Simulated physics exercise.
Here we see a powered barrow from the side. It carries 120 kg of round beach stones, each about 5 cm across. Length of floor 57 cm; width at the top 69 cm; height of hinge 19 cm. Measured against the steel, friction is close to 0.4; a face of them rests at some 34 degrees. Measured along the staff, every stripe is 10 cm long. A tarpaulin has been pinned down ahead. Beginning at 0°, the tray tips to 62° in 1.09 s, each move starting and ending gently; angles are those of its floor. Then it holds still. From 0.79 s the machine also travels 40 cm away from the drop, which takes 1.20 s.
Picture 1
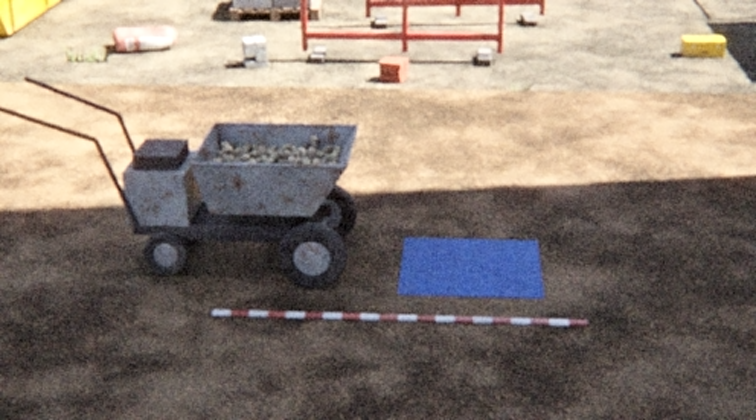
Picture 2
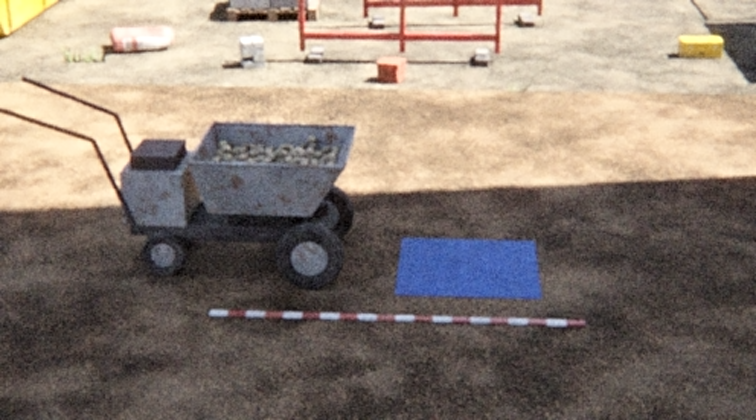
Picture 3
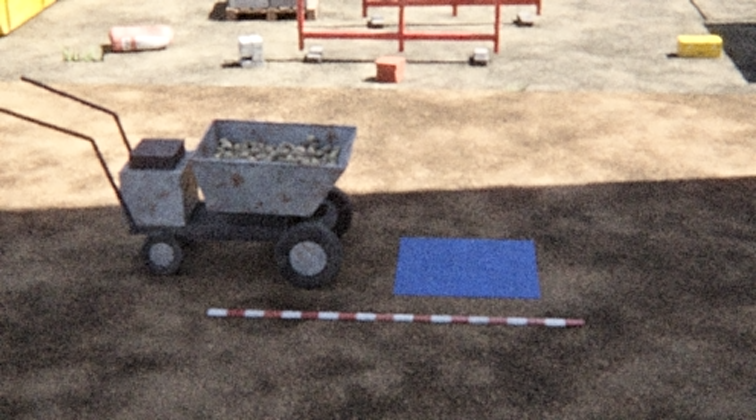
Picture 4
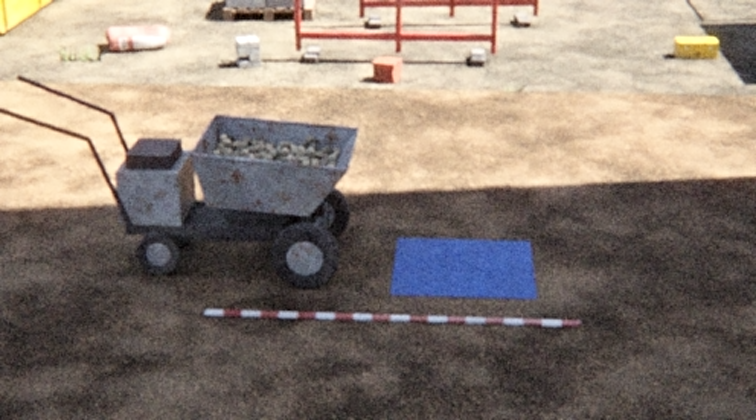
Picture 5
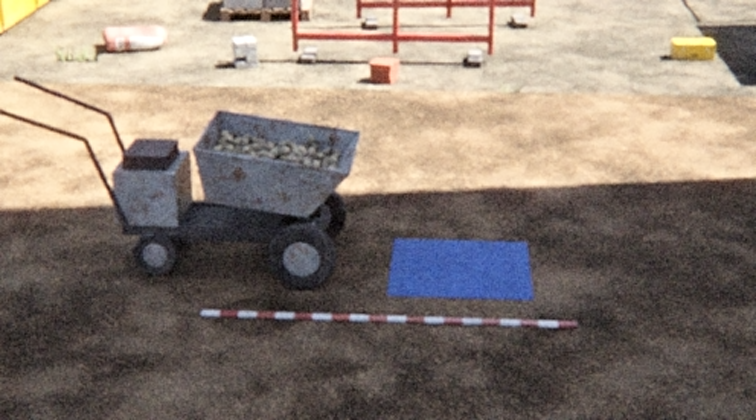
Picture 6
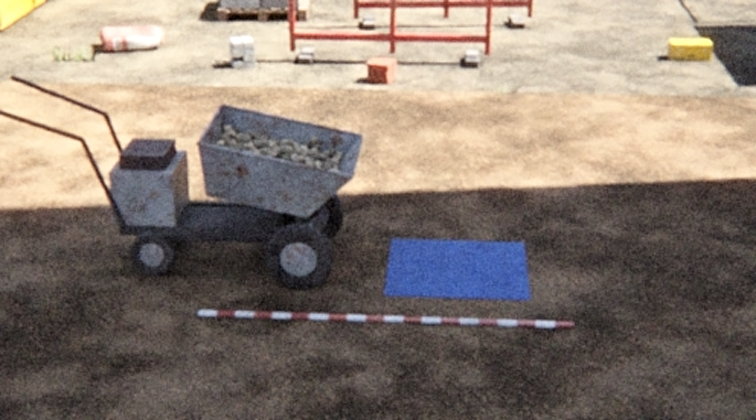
A small powered barrow loaded with round stones stood on bare dirt beside a blue tarpaulin and a striped staff, and its tray slowly tilted a little toward the right, its back end lifting.
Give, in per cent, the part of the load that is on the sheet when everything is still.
Close to 40 in every hundred.
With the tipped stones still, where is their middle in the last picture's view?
At about pixel (409, 265) in the last view.
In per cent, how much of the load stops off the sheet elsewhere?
10 per cent or so.
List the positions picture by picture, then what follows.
In the first frame, the tray is at 0°, its lip at (346, 167); the top of the load is at (290, 153).
The second frame shows lip at (345, 168), floor tilted 1°, highest stones at (288, 153).
The third frame shows lip at (346, 168), floor tilted 2°, highest stones at (265, 150).
The fourth frame shows lip at (347, 170), floor tilted 5°, highest stones at (247, 146).
The fifth frame shows lip at (350, 174), floor tilted 8°, highest stones at (238, 143).
The sixth frame shows lip at (353, 177), floor tilted 12°, highest stones at (233, 137).
A little later the floor is at 52°; 100 % in the tray; the foremost stones are at (386, 206).
Then the floor is at 62°; 76 % in the tray, 23 % on the sheet, 1 % off the sheet elsewhere; the foremost stones are at (454, 269).
Later still the floor is at 62°; 30 % in the tray, 20 % short of the sheet, 39 % on the sheet, 12 % off the sheet elsewhere; the foremost stones are at (600, 274).
In the end the floor is at 62°; 20 % in the tray, 29 % short of the sheet, 39 % on the sheet, 12 % off the sheet elsewhere; the foremost stones are at (600, 274).
